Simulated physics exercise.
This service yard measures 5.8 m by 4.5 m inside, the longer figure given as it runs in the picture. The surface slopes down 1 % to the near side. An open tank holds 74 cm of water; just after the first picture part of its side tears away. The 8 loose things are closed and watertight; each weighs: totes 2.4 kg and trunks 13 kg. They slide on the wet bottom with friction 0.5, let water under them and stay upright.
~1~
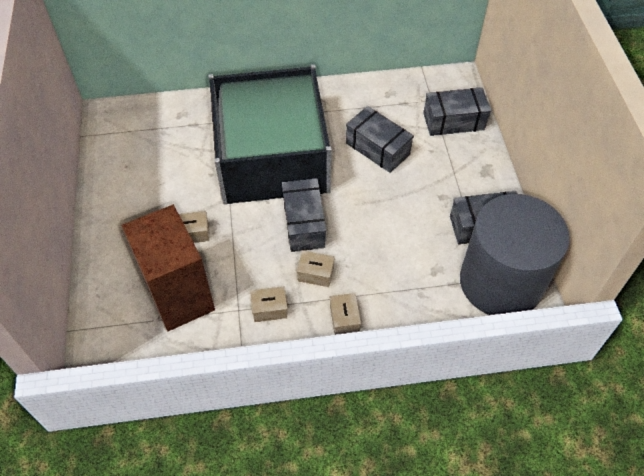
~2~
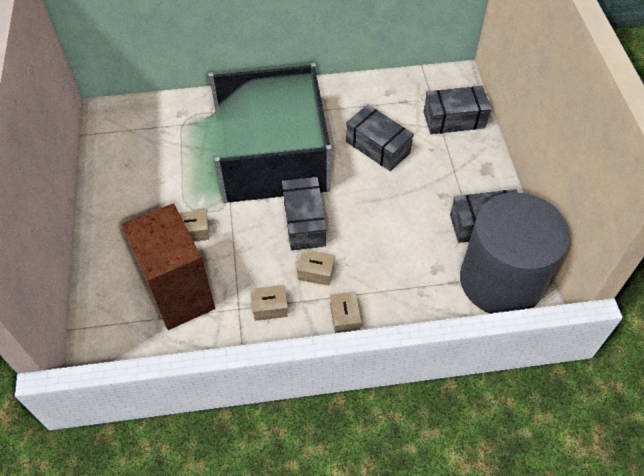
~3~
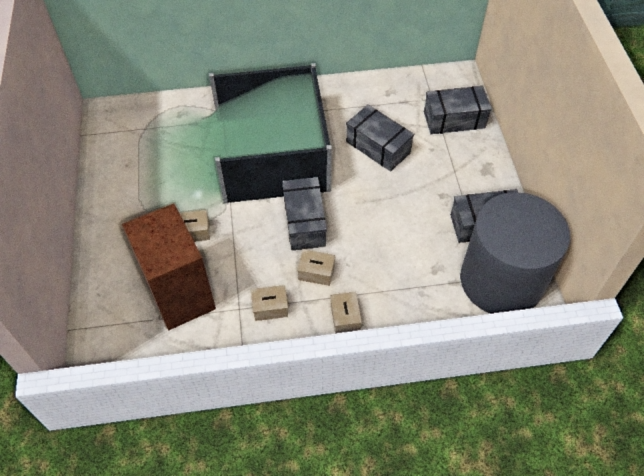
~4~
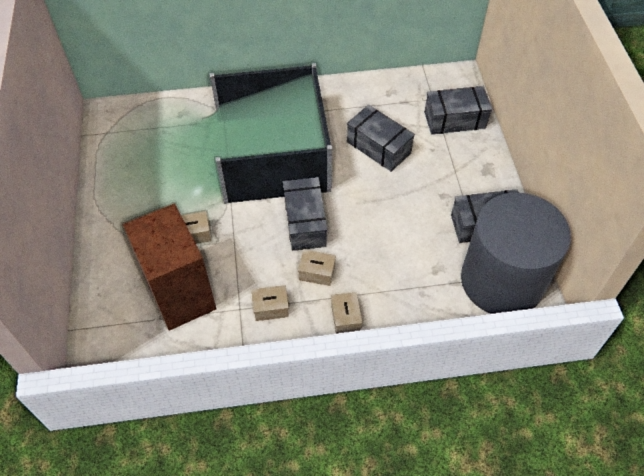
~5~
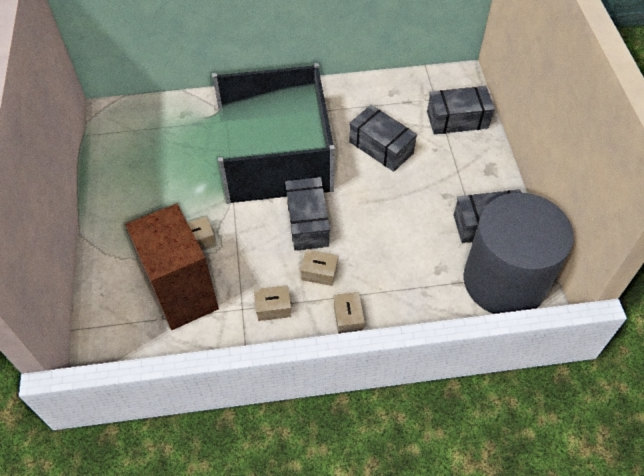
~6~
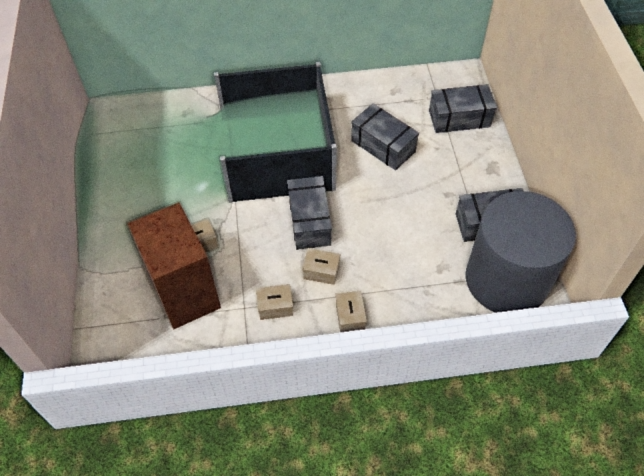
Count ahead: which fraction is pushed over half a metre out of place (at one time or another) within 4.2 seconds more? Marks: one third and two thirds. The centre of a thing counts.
Share: Between one and two thirds.
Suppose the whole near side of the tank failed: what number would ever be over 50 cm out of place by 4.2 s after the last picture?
Then 7.
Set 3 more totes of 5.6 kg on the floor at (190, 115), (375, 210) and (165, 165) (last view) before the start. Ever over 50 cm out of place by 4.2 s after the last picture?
In that order: Over, less, more.
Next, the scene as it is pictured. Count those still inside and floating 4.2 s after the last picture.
4 of them.
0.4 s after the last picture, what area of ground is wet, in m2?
About 7.5 m2.
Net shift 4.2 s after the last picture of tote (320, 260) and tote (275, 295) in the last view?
In that order: 140 cm, 150 cm.
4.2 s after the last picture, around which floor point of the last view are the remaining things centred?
At about (410, 209).
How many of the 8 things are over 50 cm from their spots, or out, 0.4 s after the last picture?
0 of them.
Then, 0.4 s after the last picture 0 of 8 are over 50 cm from their spots; 0 afloat.
Then, 1.5 s after the last picture 0 of 8 are over 50 cm from their spots; 0 afloat.
Then, 2.8 s after the last picture 3 of 8 are over 50 cm from their spots; 3 afloat.
Then, 4.2 s after the last picture 5 of 8 are over 50 cm from their spots, and 5 have been at some point; 4 afloat.
